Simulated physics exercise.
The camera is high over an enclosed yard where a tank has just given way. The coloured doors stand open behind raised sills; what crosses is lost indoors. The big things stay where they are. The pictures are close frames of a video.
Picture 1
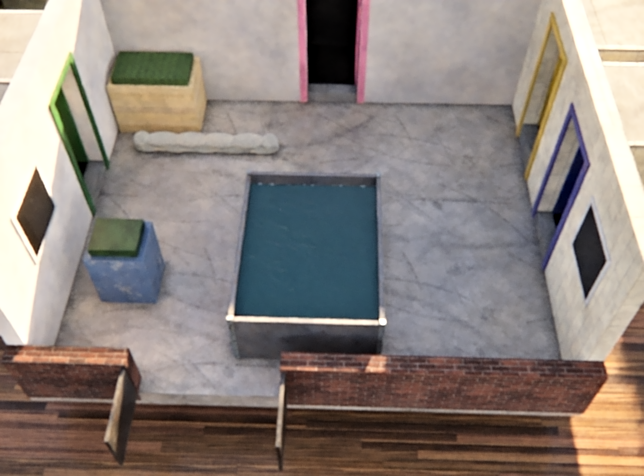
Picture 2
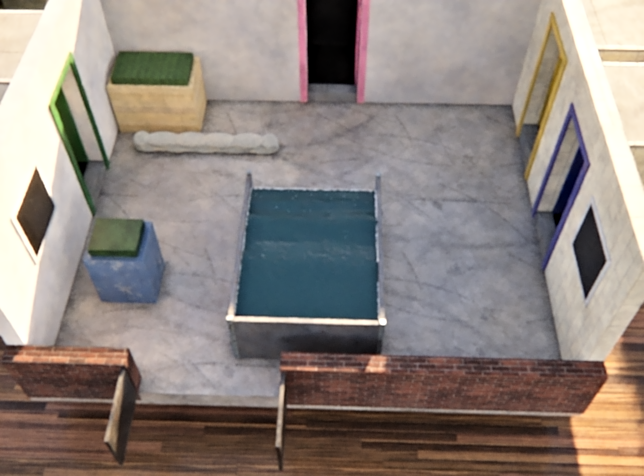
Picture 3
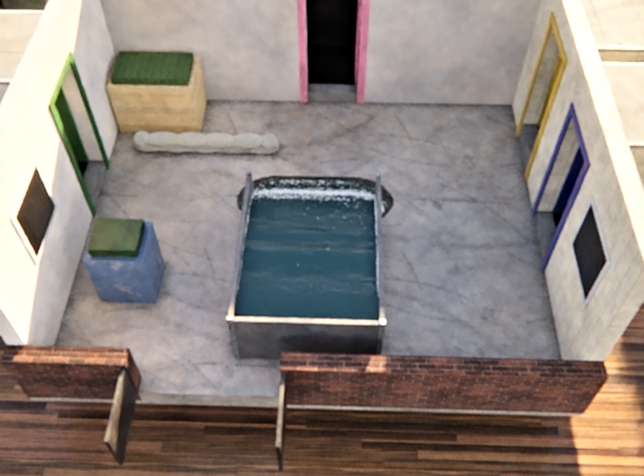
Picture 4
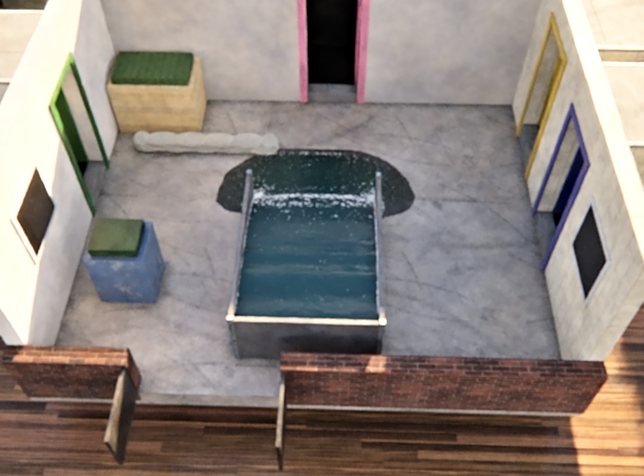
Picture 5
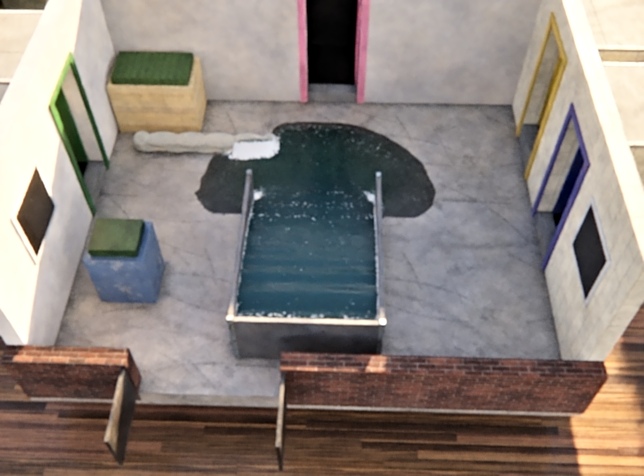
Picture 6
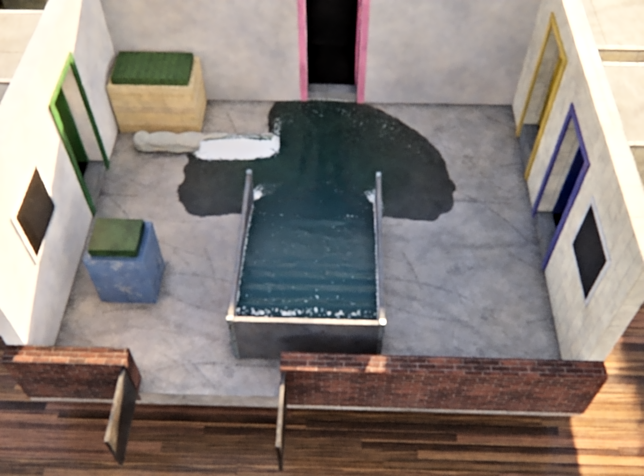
Dark water pouring from the far side of a tank, fanning across a grey walled yard and lapping over a low pale barrier.
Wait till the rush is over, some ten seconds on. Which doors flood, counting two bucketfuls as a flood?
In the end: The pink door lets in a lot; the yellow door admits no more than that; the blue door admits no more than that; the green door admits no more than that.
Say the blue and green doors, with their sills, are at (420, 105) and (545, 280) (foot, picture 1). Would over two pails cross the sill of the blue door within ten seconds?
The blue one passes that mark.
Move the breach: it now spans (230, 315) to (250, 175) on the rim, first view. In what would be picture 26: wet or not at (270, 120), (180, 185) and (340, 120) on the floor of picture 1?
In turn: Under water, awash, wet.
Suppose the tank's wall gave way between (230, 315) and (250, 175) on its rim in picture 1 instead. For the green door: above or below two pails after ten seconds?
My reading: Green door goes over.
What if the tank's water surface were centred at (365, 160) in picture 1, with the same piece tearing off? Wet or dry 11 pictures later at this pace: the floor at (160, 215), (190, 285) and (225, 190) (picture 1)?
One after the other: Clear, clear, free of water.
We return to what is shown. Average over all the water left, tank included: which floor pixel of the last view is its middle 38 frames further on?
Close to (333, 218).
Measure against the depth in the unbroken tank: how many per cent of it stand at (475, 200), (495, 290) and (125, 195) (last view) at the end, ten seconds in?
Roughly 8, 16 and 10 per cent, in turn.
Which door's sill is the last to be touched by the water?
It is the blue-painted one.
A moment on, water covers 40 % of the floor; the pink door far over two buckets in, the yellow door not reached, the blue door not reached, the green door not reached.
Next, water covers 45 % of the floor; the pink door far over two buckets in, the yellow door wet at the sill, nothing in, the blue door not reached, the green door under two buckets in.
Then, water covers 65 % of the floor; the pink door far over two buckets in, the yellow door wet at the sill, nothing in, the blue door wet at the sill, nothing in, the green door under two buckets in.
Later, water covers 95 % of the floor; the pink door far over two buckets in, the yellow door wet at the sill, nothing in, the blue door wet at the sill, nothing in, the green door under two buckets in.
In the end, water covers 95 % of the floor; the pink door far over two buckets in, the yellow door wet at the sill, nothing in, the blue door wet at the sill, nothing in, the green door under two buckets in.
